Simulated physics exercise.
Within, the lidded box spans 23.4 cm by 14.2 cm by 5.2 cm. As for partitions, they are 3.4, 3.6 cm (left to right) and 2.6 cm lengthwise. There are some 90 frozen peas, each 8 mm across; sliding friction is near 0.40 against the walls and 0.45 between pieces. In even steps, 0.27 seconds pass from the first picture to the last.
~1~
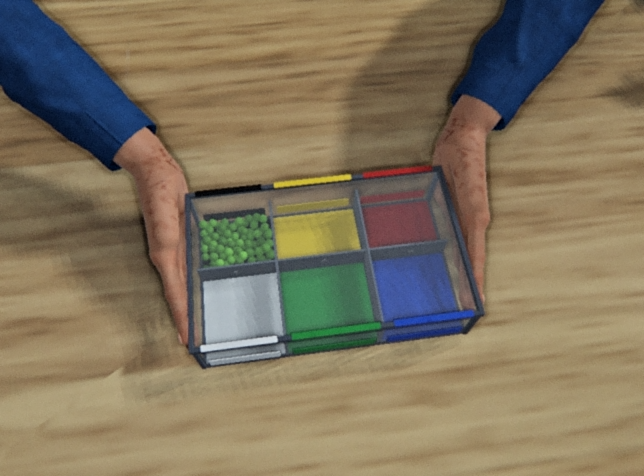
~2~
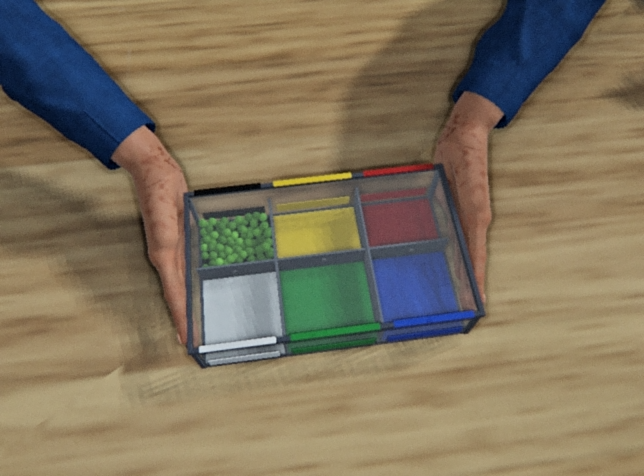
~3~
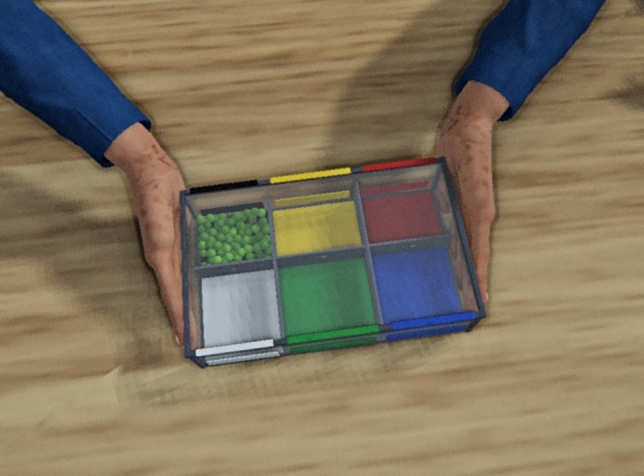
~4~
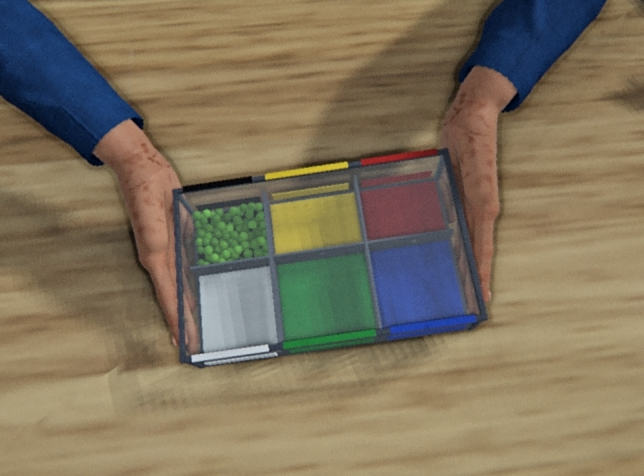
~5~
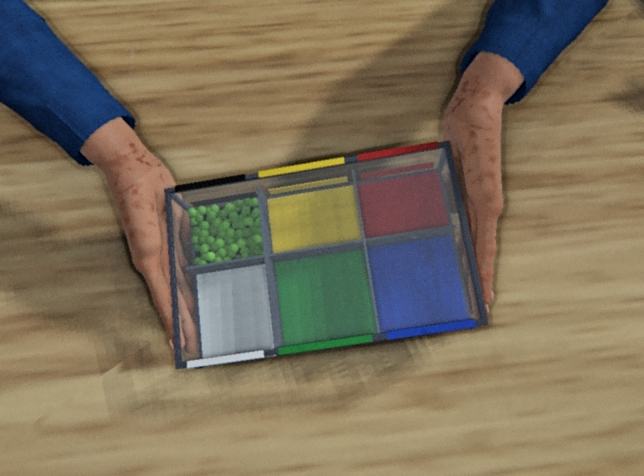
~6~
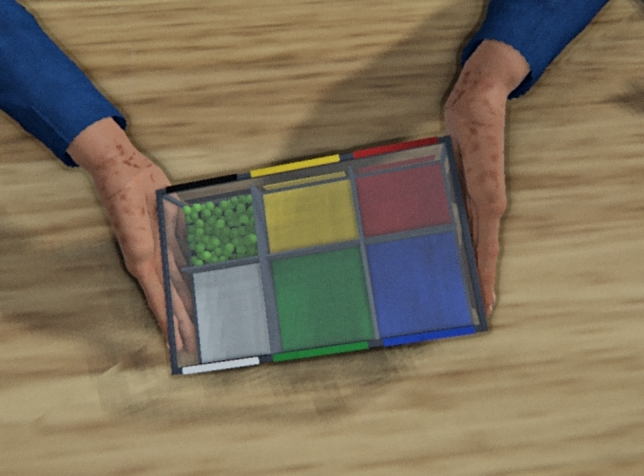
Two hands gradually tilting a clear six-compartment box on a wooden surface, green balls staying in the upper left section.
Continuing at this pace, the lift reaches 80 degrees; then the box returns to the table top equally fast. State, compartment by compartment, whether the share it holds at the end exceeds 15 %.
Red: Does not exceed; blue: Does not exceed; green: Does not exceed; yellow: Does not exceed; white: Exceeds; black: Exceeds.
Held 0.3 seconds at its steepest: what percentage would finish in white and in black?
Result - white: 35 %; black: 65 %.
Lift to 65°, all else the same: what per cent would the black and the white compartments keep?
With that change, black ends at 95 percent while white ends at 5 percent.
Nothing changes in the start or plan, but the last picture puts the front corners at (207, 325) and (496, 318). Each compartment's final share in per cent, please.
Red 0, blue 5, green 30, yellow 5, white 5, black 55.
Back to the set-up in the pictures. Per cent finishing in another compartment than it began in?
The answer is close to 25 percent.
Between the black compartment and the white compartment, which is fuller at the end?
More settles in the black compartment.
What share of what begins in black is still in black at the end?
My estimate is roughly 70 percent.
Then, 0.69 s after the last picture, tilt 79 degrees; white 5 %, black 95 %.
Then, 1.15 s after the last picture, tilt 33 degrees; white 25 %, black 75 %.
Then, 1.69 s after the last picture, tilt 0 degrees; white 25 %, black 75 %.
In the end, red 0 %, blue 0 %, green 0 %, yellow 0 %, white 25 %, black 75 %.
